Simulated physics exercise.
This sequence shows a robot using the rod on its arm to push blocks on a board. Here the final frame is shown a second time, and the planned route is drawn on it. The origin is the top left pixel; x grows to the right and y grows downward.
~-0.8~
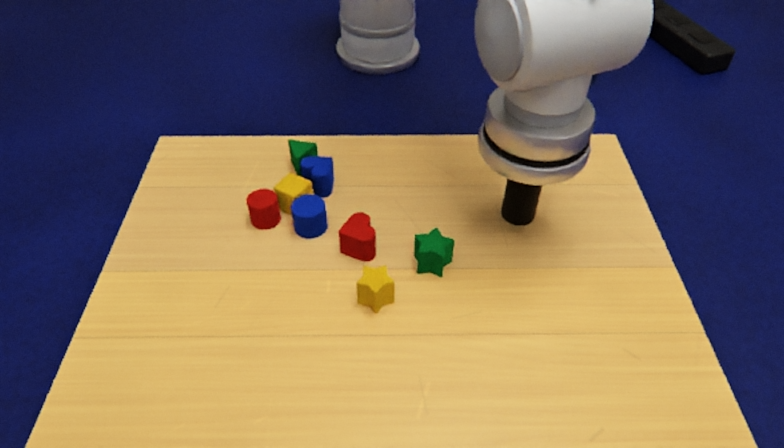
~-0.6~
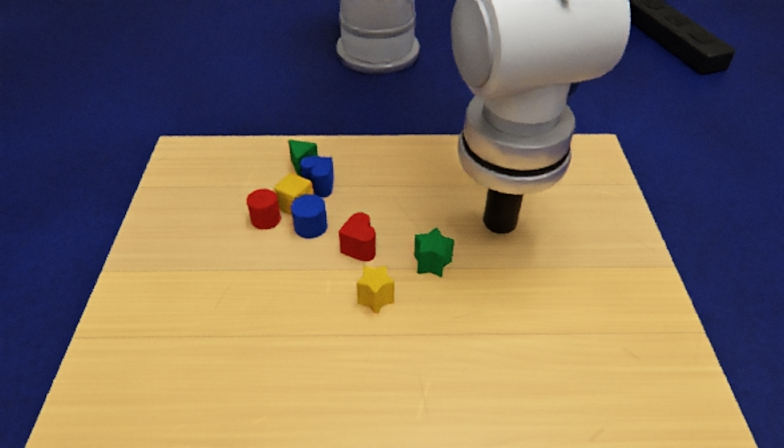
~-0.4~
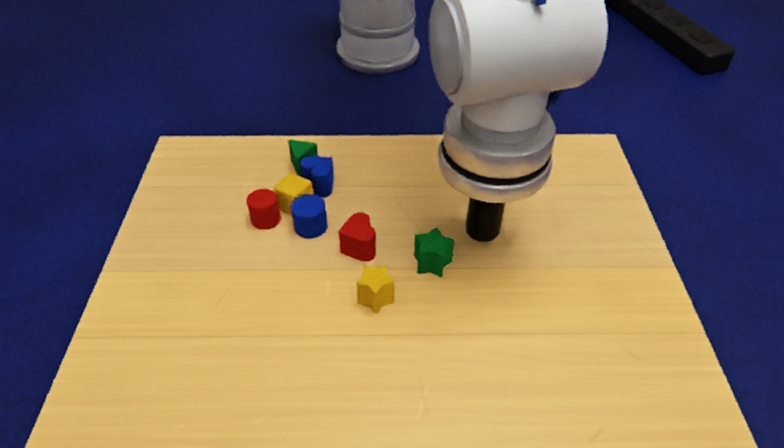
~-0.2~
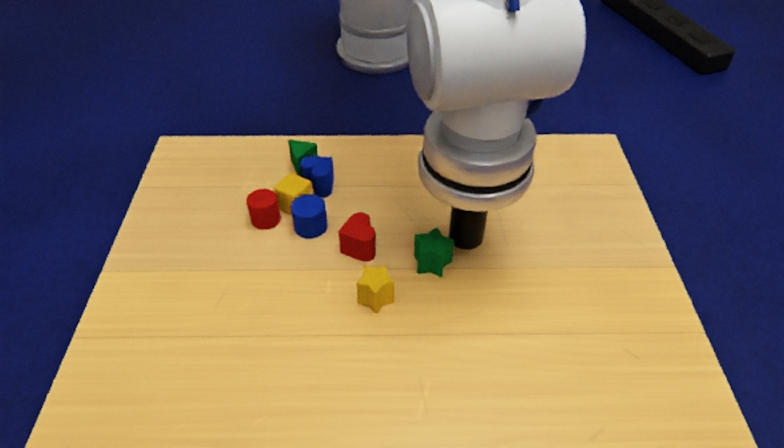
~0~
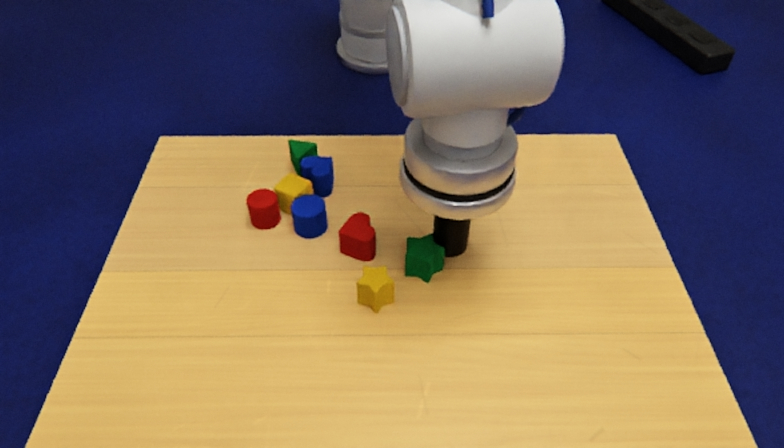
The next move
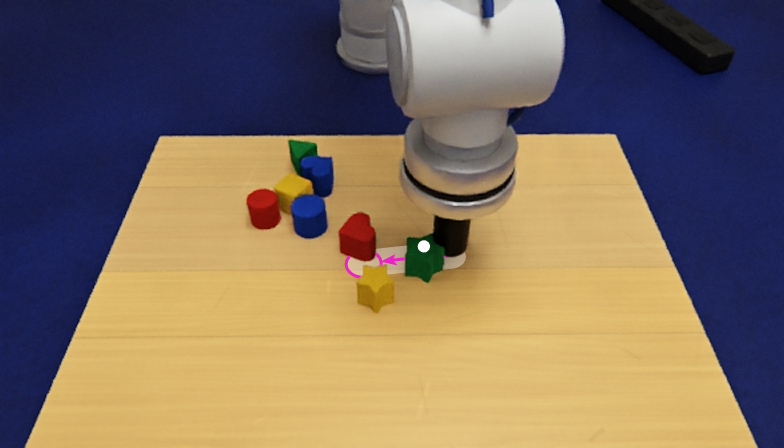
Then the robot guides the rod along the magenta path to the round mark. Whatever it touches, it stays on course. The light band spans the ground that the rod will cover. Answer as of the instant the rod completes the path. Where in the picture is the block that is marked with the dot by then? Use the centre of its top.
In the picture, that point is around (356, 267).
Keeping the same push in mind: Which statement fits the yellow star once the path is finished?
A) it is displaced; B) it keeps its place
That would be A.
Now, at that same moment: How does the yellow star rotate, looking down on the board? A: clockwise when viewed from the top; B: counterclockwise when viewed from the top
The answer is B.
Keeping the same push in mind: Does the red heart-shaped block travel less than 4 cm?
Short answer: Yes.
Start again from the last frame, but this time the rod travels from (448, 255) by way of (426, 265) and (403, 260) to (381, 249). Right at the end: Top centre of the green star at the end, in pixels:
That would be at about pixel (377, 255).
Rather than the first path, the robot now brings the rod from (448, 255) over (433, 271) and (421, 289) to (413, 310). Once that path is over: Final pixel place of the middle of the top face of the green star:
It will end up at (381, 278).
The drawn path runs from (448, 255) to (364, 264); the dot is on the green star.
On the path given first. Halfway along, rod (406, 248); yellow star (373, 279); green star (385, 255), turned 15° anticlockwise.
At the end, rod (363, 253); blue circle not moved; red heart-shaped block (342, 223), turned 50° clockwise; yellow star (361, 292), turned 30° anticlockwise; green star (356, 267), turned 50° anticlockwise.
